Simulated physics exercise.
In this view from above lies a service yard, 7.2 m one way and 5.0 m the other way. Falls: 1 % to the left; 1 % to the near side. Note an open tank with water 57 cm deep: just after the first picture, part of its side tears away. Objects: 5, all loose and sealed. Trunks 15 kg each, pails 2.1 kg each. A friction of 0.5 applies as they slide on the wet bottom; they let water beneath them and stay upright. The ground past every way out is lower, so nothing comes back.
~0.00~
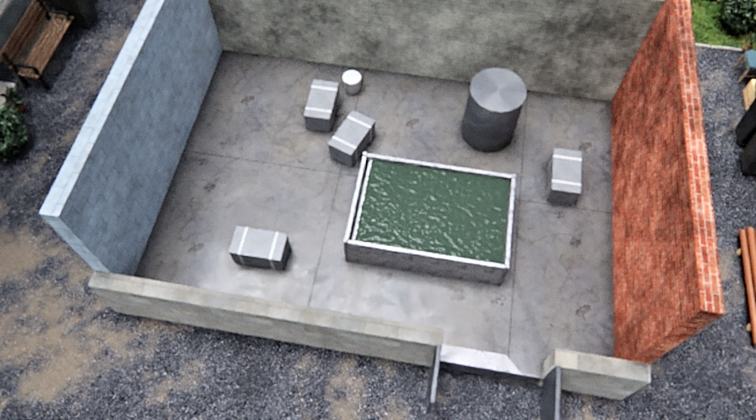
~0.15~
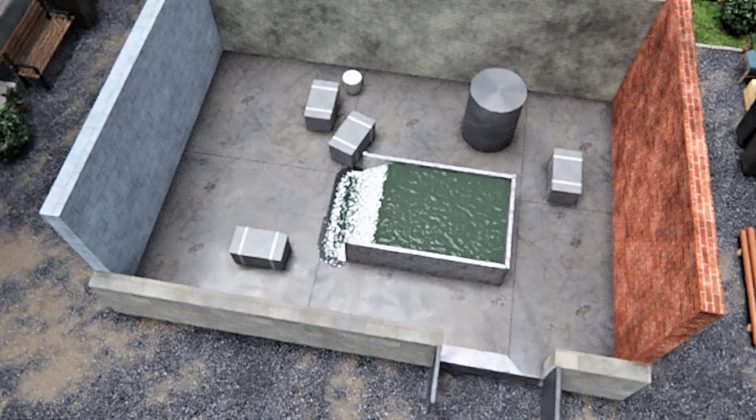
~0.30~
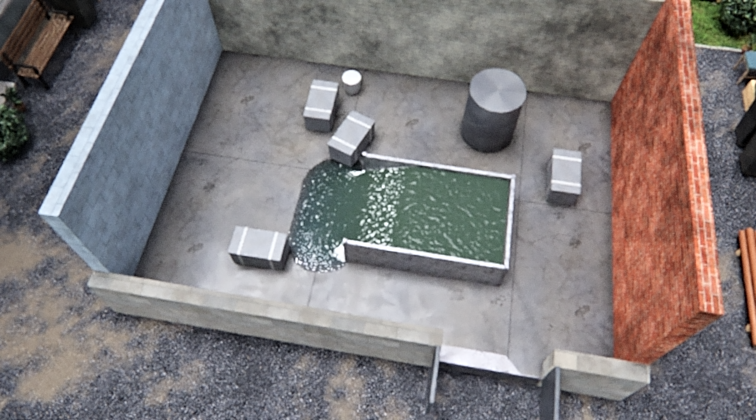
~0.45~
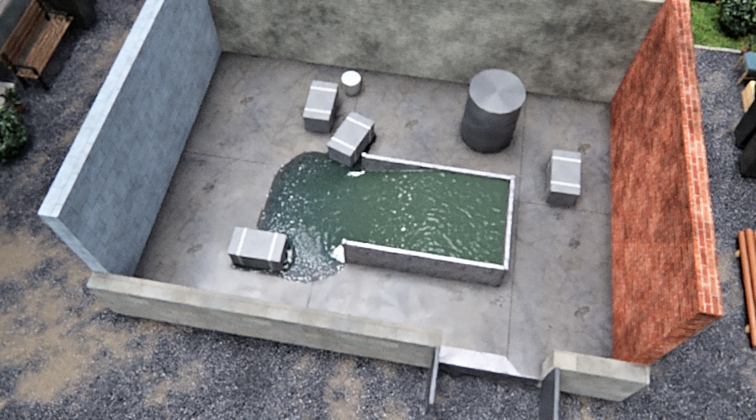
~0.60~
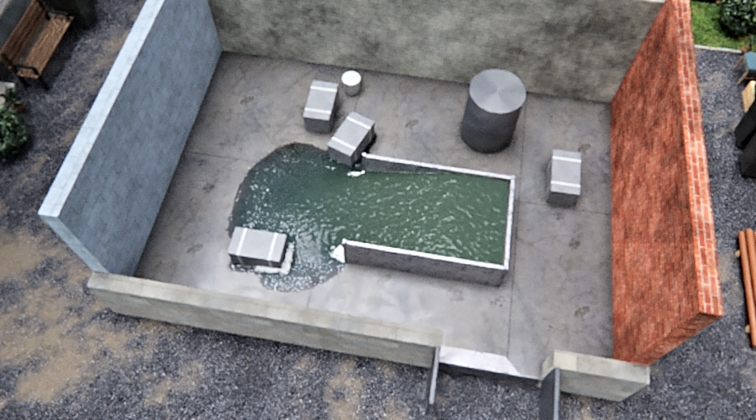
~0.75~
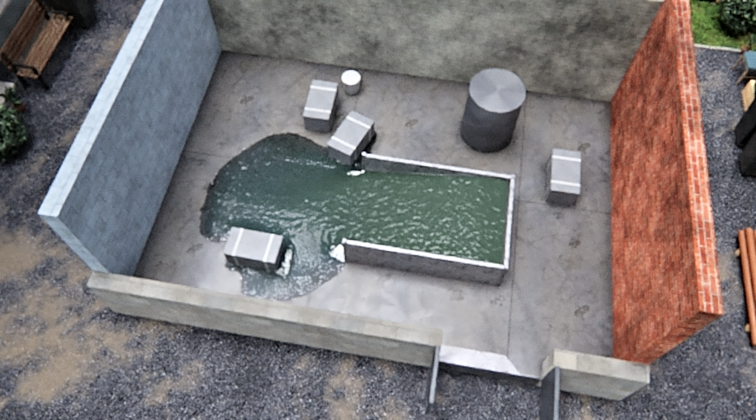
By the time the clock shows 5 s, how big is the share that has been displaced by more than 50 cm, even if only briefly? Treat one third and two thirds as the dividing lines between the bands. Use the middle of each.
I expect one to two thirds of them.
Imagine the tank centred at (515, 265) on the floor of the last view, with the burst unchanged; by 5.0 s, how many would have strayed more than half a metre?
So the tally would be 3.
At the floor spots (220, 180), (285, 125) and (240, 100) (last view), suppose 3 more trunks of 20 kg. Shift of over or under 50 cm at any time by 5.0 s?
Taking them one by one: It goes beyond, then it goes beyond, then it goes beyond.
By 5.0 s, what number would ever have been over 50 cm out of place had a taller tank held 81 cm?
The answer would then be 3.
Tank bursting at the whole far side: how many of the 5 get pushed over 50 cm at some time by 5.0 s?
Result: 4 of them.
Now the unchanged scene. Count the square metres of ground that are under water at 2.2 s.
My estimate is roughly 16 m2.
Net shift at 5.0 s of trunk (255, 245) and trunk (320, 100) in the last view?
First: 30 cm. Second: 30 cm.
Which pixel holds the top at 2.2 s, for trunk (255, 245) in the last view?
Position: Approx. (151, 263).
After 1.1 s 0 of 5 are over 50 cm from their spots; 0 afloat.
After 2.2 s 1 of 5 are over 50 cm from their spots; 1 afloat.
After 3.5 s 1 of 5 are over 50 cm from their spots; 1 afloat.
After 5.0 s 1 of 5 are over 50 cm from their spots, and 2 have been at some point; 1 afloat.
